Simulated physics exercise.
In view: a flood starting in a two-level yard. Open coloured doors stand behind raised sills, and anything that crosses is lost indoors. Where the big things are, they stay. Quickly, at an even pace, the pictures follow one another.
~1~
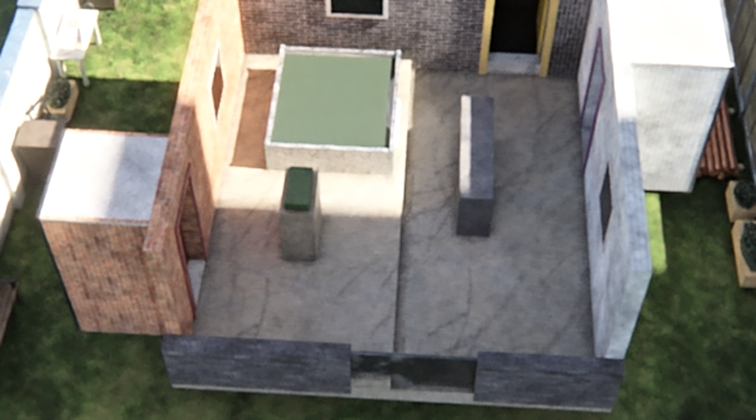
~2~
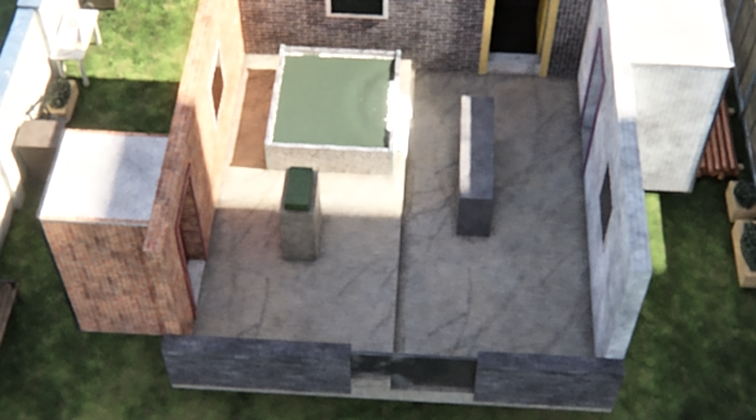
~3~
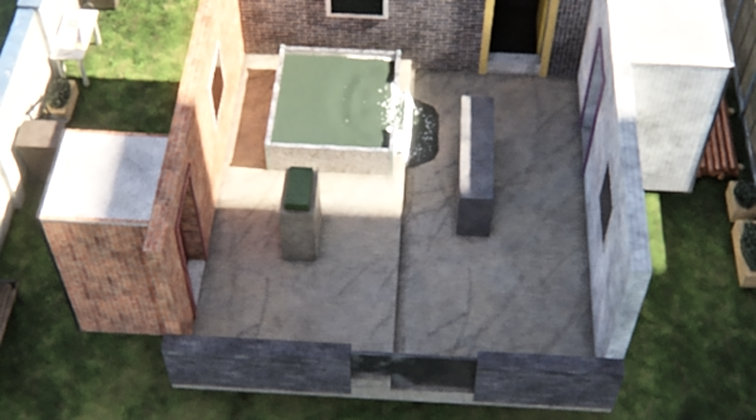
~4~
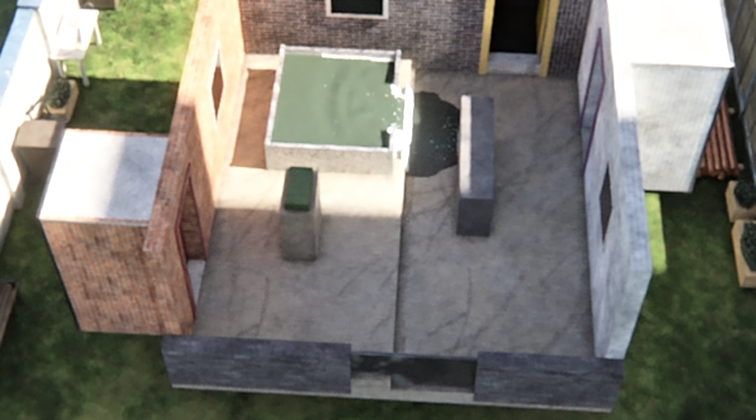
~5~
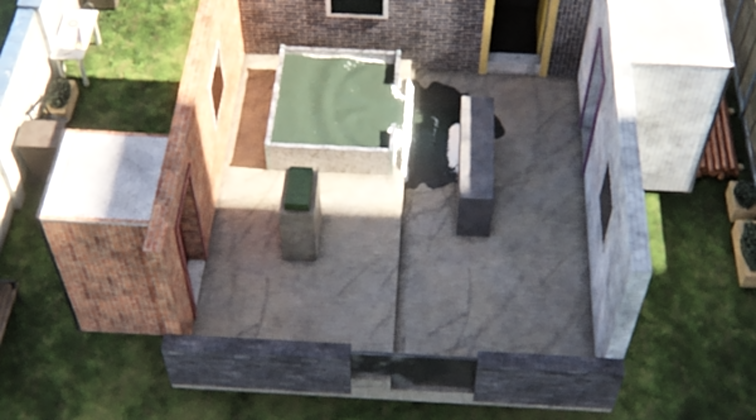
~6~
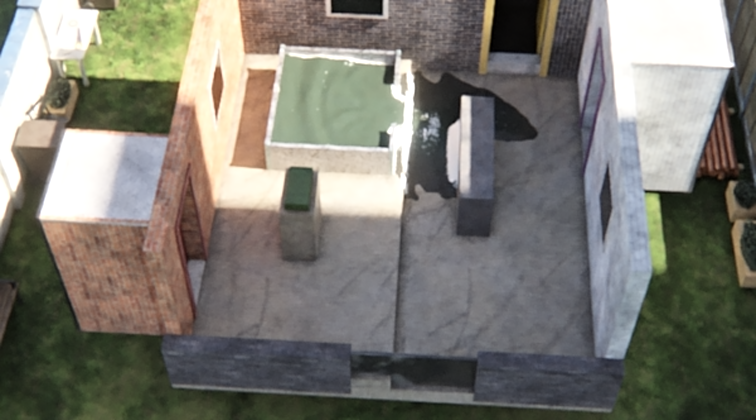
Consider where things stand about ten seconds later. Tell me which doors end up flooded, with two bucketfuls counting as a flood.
Red door: Two pails at most. Yellow door: Two pails at most. Purple door: Over two pails.
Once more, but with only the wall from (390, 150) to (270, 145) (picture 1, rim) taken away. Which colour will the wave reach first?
Call it the one in red.
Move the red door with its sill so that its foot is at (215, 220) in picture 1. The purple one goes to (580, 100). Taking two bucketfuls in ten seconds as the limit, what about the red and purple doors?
Result: Red stays beneath the limit, and purple goes beyond the limit.
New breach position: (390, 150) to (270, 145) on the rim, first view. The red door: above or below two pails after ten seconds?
I'd say red door tops the limit.
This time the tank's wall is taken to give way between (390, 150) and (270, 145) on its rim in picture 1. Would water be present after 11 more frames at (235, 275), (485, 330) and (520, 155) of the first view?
First soaked, second soaked, third unwetted.
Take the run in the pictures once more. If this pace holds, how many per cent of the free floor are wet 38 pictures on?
Around 55 percent, give or take.
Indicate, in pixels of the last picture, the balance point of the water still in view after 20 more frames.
My pick is pixel (415, 159).
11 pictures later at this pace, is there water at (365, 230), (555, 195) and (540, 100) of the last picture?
First spot spared, second spot spared, third spot submerged.
A moment on, water covers 20 % of the floor; the red door not reached, the yellow door wet at the sill, nothing in, the purple door wet at the sill, nothing in.
Next, water covers 30 % of the floor; the red door not reached, the yellow door wet at the sill, nothing in, the purple door under two buckets in.
Then, water covers 45 % of the floor; the red door not reached, the yellow door wet at the sill, nothing in, the purple door over two buckets in.
Later, water covers 55 % of the floor; the red door not reached, the yellow door wet at the sill, nothing in, the purple door over two buckets in.
In the end, water covers 55 % of the floor; the red door not reached, the yellow door wet at the sill, nothing in, the purple door over two buckets in.
